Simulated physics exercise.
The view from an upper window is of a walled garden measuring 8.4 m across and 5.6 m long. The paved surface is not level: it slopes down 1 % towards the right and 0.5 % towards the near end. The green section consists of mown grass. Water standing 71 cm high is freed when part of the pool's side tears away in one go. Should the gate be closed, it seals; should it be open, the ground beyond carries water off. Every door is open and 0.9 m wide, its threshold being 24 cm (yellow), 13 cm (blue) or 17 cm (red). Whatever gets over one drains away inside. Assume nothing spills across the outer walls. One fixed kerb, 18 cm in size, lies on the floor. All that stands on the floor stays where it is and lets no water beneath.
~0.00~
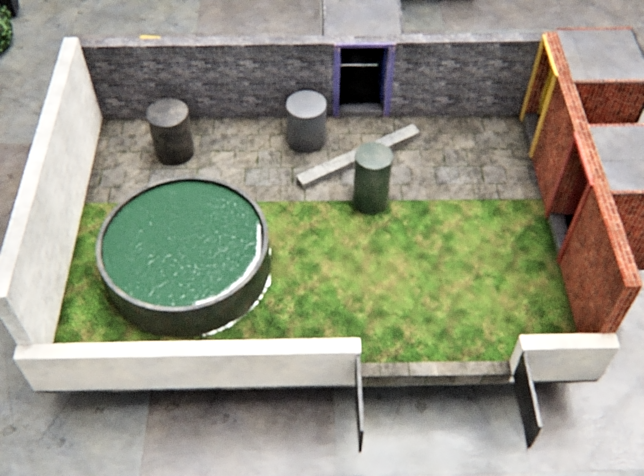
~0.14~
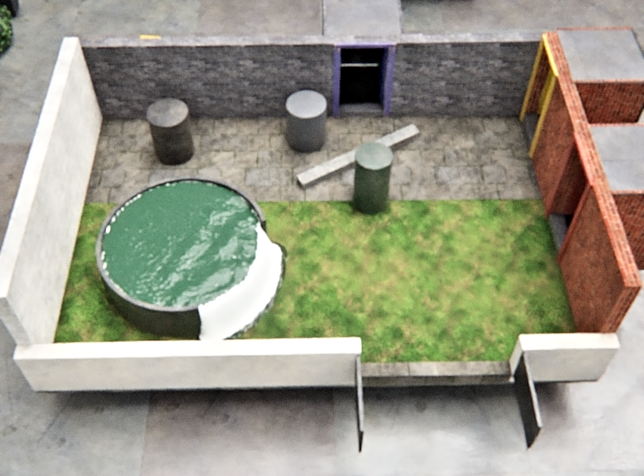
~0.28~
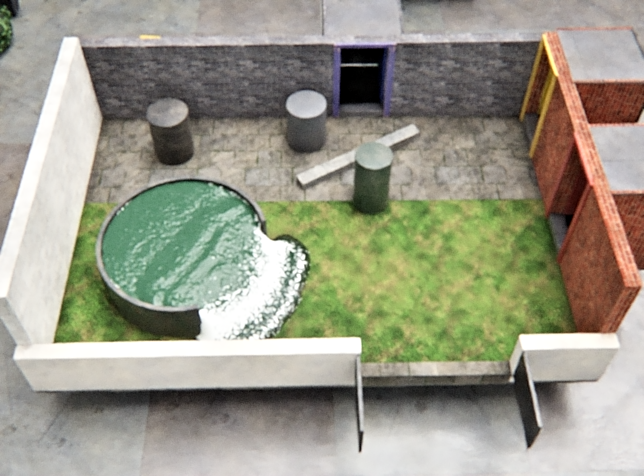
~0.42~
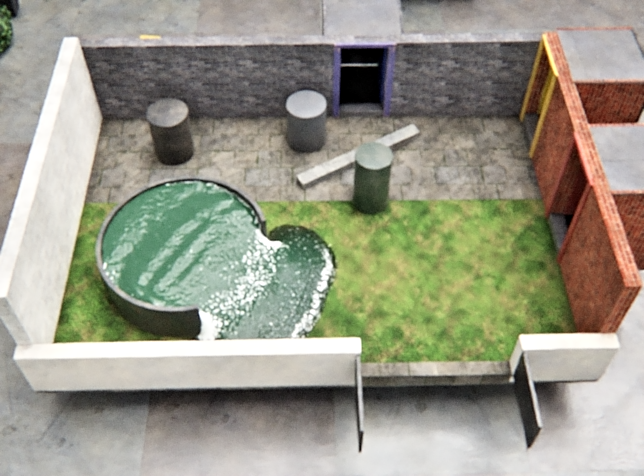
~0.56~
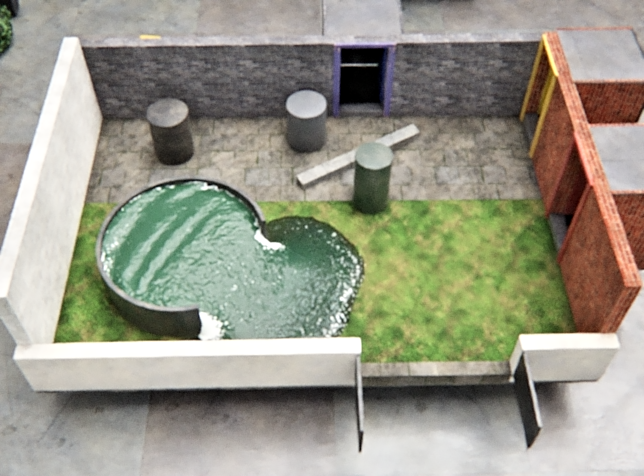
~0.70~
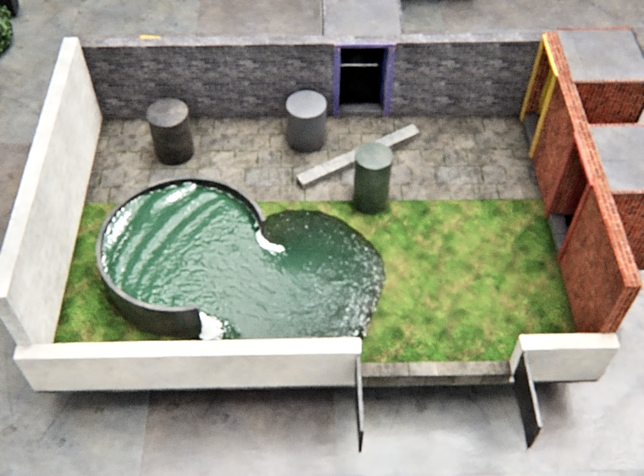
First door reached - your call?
The red one.
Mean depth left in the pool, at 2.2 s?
Mean depth: Some 30 cm.
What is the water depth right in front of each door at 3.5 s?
Yellow 0 cm, blue 0 cm, red 23 cm.
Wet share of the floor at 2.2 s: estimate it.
Covered: Roughly 40 %.
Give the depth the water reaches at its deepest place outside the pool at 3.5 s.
Max around 29 cm.
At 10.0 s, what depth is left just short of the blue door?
The depth there is near 3.5 cm.
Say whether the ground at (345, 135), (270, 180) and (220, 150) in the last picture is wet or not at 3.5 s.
Going through the three points: Not yet touched, then not yet touched, then not yet touched.
After 1.4 s water covers 30 % of the floor and is deepest (39 cm) near (256, 364); yellow door not reached, blue door not reached, red door not reached.
After 2.2 s water covers 40 % of the floor and is deepest (36 cm) near (257, 354); yellow door not reached, blue door not reached, red door not reached.
After 3.5 s water covers 55 % of the floor and is deepest (29 cm) near (553, 359); yellow door not reached, blue door not reached, red door reached at 2.9 s.
After 6.0 s water covers 70 % of the floor and is deepest (21 cm) near (518, 134); yellow door reached at 4.0 s, blue door reached at 5.9 s, red door reached at 2.9 s.
After 10.0 s water covers 90 % of the floor and is deepest (14 cm) near (554, 275); yellow door reached at 4.0 s, blue door reached at 5.9 s, red door reached at 2.9 s.
